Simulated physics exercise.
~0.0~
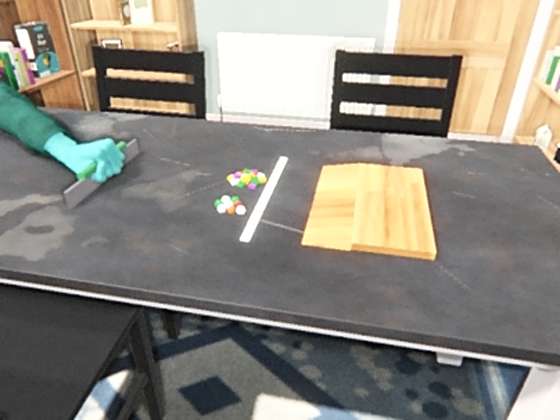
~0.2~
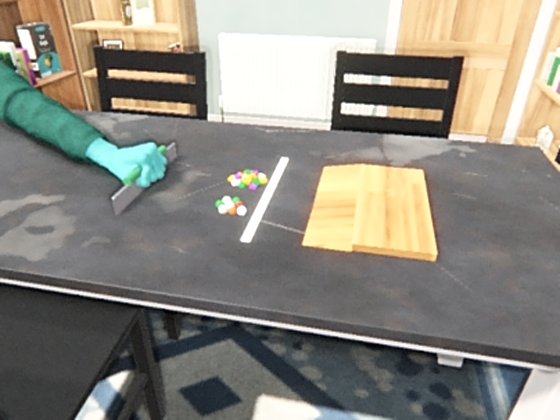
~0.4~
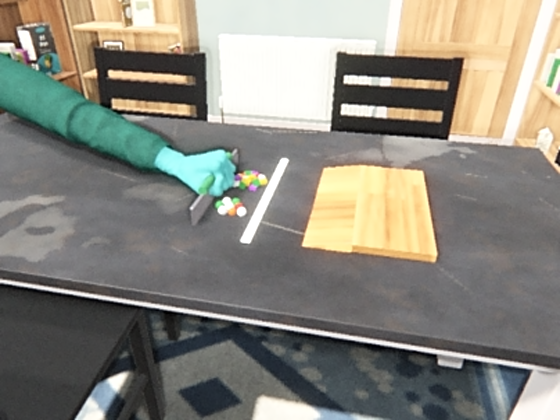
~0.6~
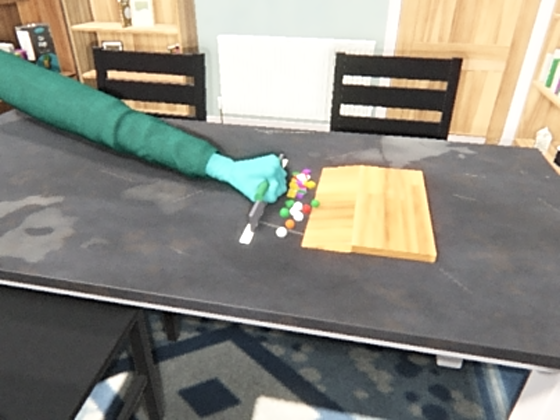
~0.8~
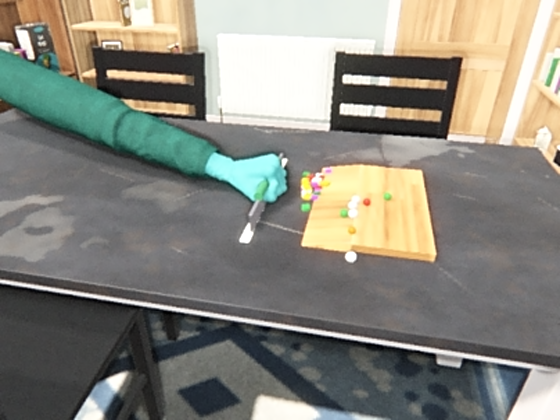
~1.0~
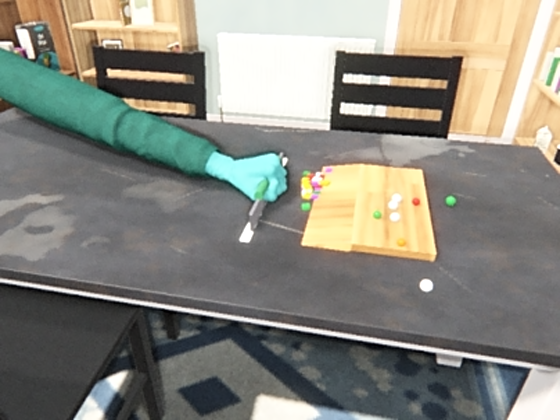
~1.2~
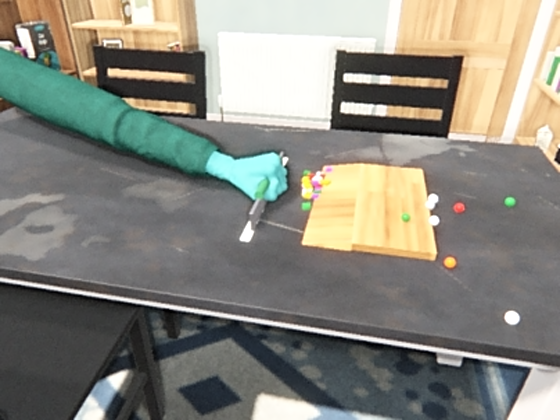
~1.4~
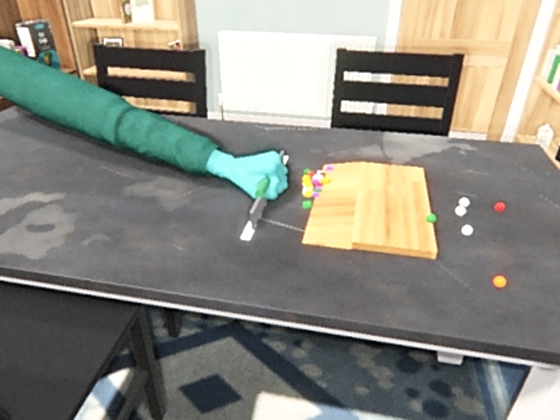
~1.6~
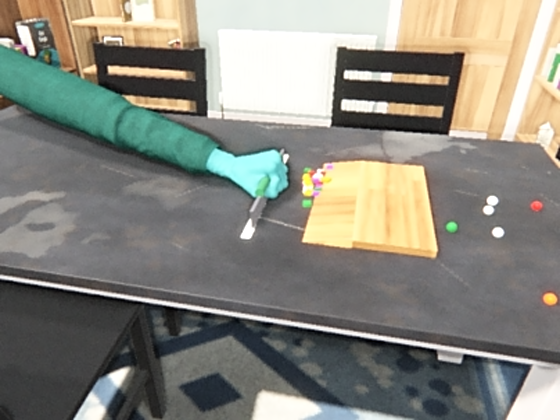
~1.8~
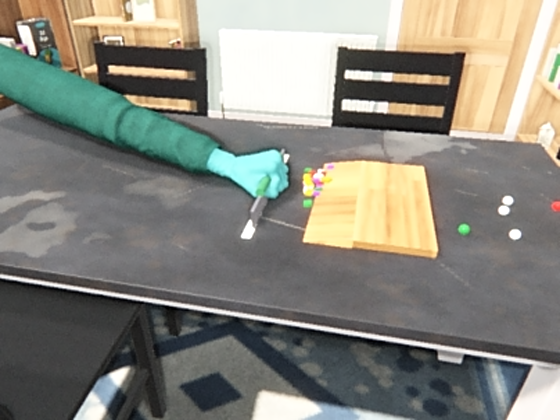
A gloved hand pushes colored balls rightward; some cross the wooden ramp, others stay left.
